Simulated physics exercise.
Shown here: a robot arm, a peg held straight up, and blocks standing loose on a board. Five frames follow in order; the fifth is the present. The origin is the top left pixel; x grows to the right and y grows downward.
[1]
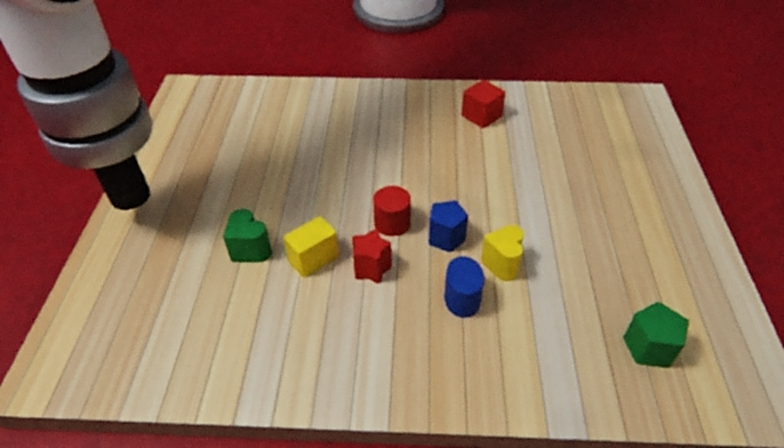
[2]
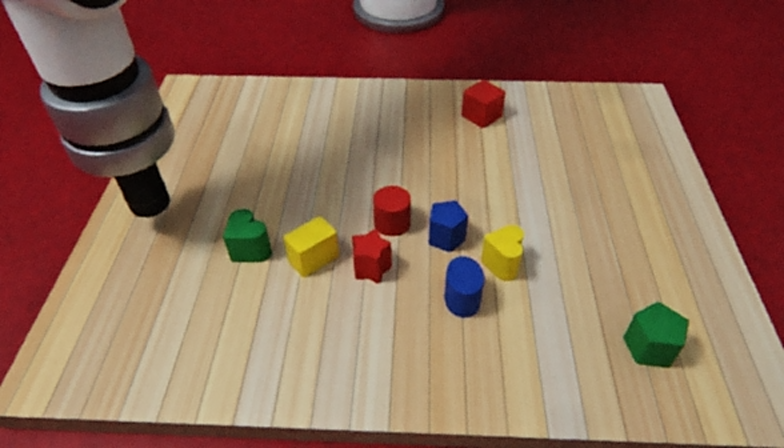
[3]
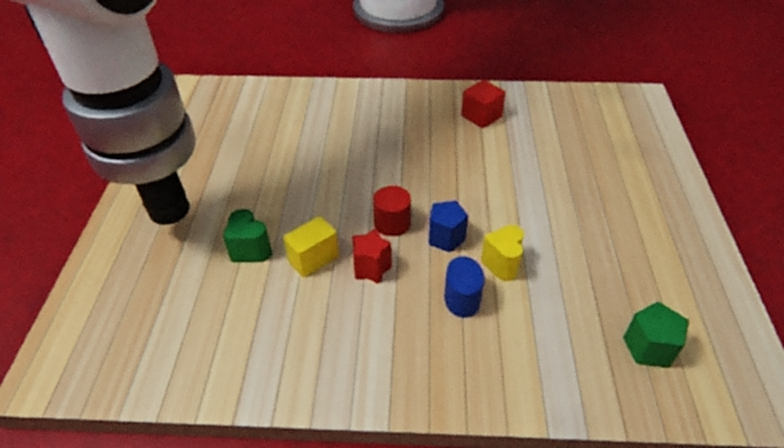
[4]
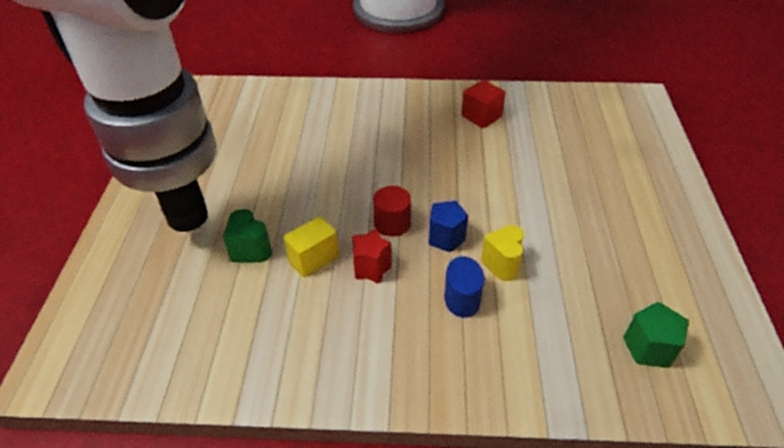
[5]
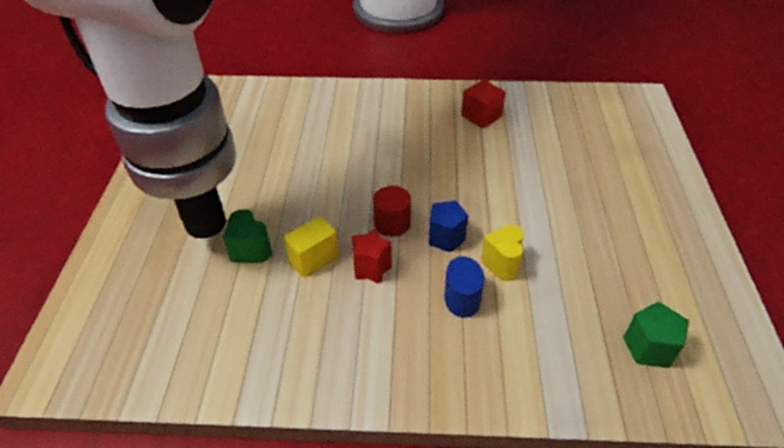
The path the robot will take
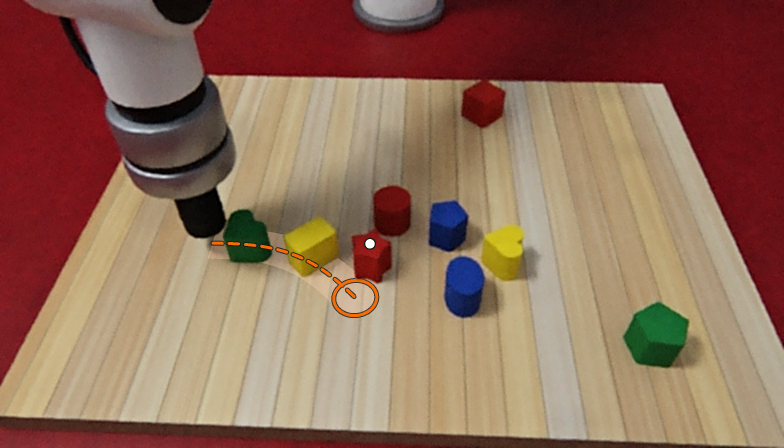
On a wooden board over a red surface, colorful blocks sat scattered while a robot arm on the left moved its black peg steadily rightward, close to the green heart, and no blocks shifted.
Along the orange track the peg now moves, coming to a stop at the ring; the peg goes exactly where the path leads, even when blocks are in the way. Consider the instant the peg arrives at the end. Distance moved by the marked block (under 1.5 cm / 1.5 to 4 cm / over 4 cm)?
Its displacement is above 4 cm.
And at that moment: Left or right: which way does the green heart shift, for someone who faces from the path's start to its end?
Taking start-to-end as forward, the block's sideways shift goes to the right.
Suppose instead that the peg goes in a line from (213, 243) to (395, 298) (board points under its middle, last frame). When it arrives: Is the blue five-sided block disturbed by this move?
The answer is that it is displaced.
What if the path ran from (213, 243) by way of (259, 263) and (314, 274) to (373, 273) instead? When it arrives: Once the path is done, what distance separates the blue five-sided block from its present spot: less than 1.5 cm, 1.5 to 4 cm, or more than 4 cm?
It is going to finish 1.5 to 4 cm from where it is now.
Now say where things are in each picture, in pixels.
Tip of the peg at (131, 198), middles of tops, green heart at (243, 225), yellow oblong at (310, 234), red star-shaped block at (370, 244), red circular block at (392, 198), blue elliptical block at (465, 274), in the first picture.
Peg at (151, 205), nothing pushed, in the second picture.
Peg at (170, 212), nothing pushed, in the third picture.
Peg at (188, 218), nothing pushed, in the fourth picture.
Peg at (206, 225), green heart at (243, 225), yellow oblong at (310, 234), red star-shaped block at (370, 244), red circular block at (392, 198), blue elliptical block at (465, 274), in the fifth picture.
The line goes from (213, 243) via (267, 247) and (315, 265), ending at (355, 298); the dot is on the red star-shaped block.
On the path given first. One third of the way, peg at (263, 229); green heart at (290, 240), turned 50° clockwise; yellow oblong at (322, 241), turned 45° anticlockwise.
Two thirds of the way, peg at (314, 248); green heart at (339, 263), turned 35° clockwise; yellow oblong at (373, 254), turned 65° anticlockwise; red star-shaped block at (405, 248).
At the end, peg at (354, 280); green heart at (382, 298), turned 35° clockwise; yellow oblong at (398, 262), turned 90° anticlockwise; red star-shaped block at (425, 247), turned 30° anticlockwise; red circular block unmoved; blue elliptical block unmoved.
